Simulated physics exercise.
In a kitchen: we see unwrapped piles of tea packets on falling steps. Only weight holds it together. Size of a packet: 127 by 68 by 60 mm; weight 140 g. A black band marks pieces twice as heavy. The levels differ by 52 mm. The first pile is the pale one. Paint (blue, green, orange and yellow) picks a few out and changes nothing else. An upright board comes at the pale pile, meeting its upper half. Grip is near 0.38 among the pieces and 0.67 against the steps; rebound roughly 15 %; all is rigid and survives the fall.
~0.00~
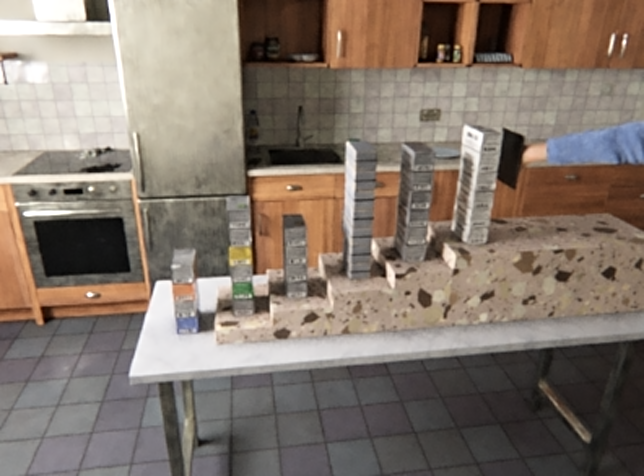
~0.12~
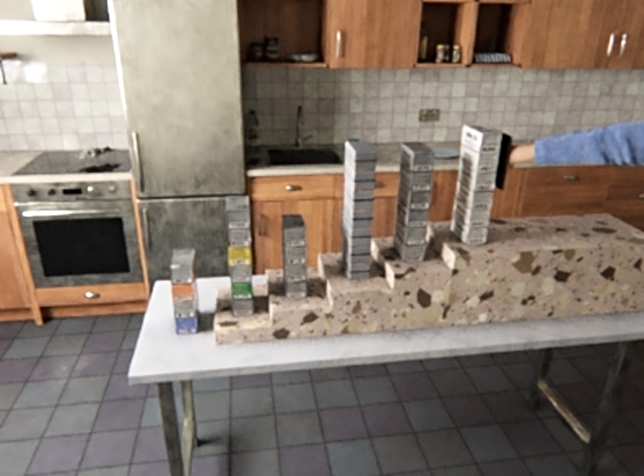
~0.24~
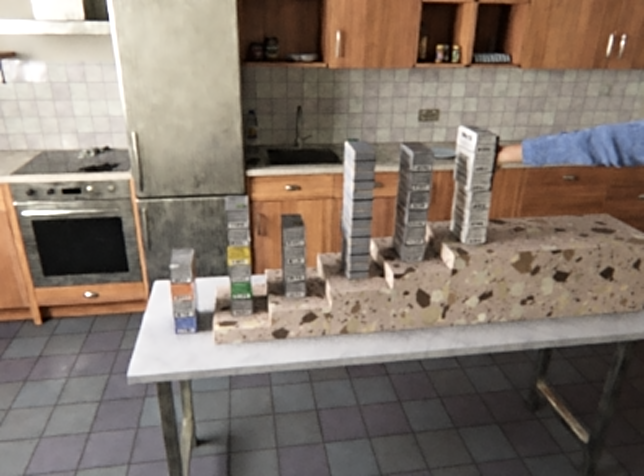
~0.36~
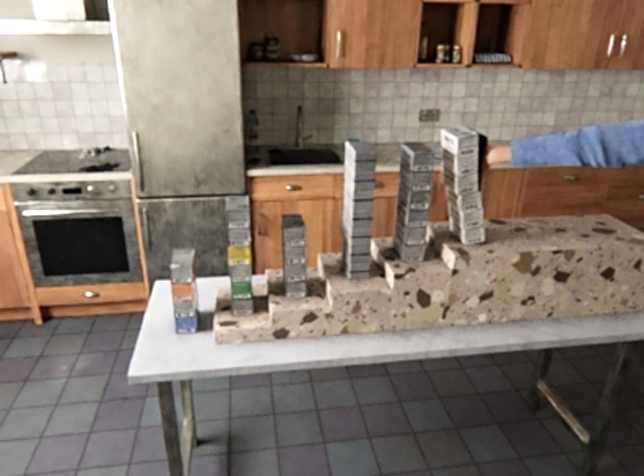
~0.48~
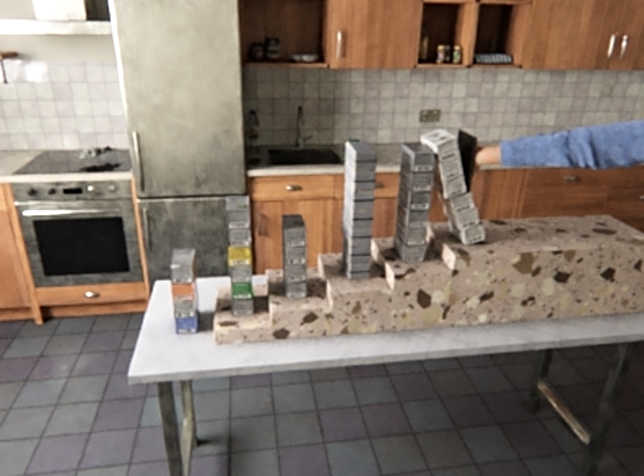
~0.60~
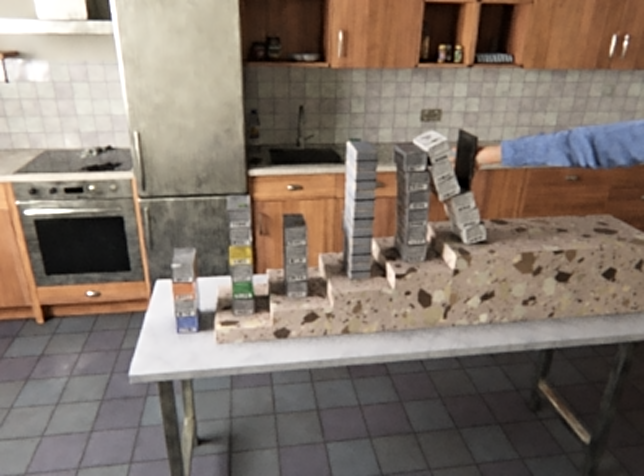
A blue-sleeved arm holds a dark upright board at the right of a kitchen, seen from a steady, slightly raised view across a pale table. Six stacks of small grey packets, some orange, blue, yellow and green at the left, stand by and on speckled stone steps descending leftward. The board moves left into the palest stack's upper part, which bends and leans left against its neighbour.
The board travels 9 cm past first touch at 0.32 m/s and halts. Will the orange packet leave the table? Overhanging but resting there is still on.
In the end the orange packet falls off.
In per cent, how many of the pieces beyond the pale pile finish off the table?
Near 25 per cent.
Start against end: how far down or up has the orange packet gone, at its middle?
About 87 cm lower.
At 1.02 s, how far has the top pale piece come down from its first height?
Roughly 16 cm.
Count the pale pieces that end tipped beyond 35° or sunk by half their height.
The count is 3.
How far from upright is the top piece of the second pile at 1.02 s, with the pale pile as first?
It leans some 20°.
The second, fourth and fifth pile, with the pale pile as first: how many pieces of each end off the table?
Second 0, fourth 0, fifth 3.
By 1.02 s, 3 of the pale pile down; none of the 27 other packets off the table, 11 disturbed; orange packet unmoved.
By 1.58 s, 3 of the pale pile down; none of the 27 other packets off the table, 18 disturbed; orange packet unmoved; yellow packet moved 9 mm.
By 2.02 s, 3 of the pale pile down; none of the 27 other packets off the table, 23 disturbed; orange packet tilted 28°; green packet tilted 47°, 38 mm lower.
By 2.50 s, 3 of the pale pile down; 7 of the 27 other packets off the table; orange packet upside down; yellow packet on its side.
When it is over (2.9 s), 3 of the pale pile down; 7 of the 27 other packets off the table; orange packet upside down; yellow packet on its side; green packet tilted 55°, 6 cm lower. In pixels of the last frame, middles, yellow packet near (96, 459).
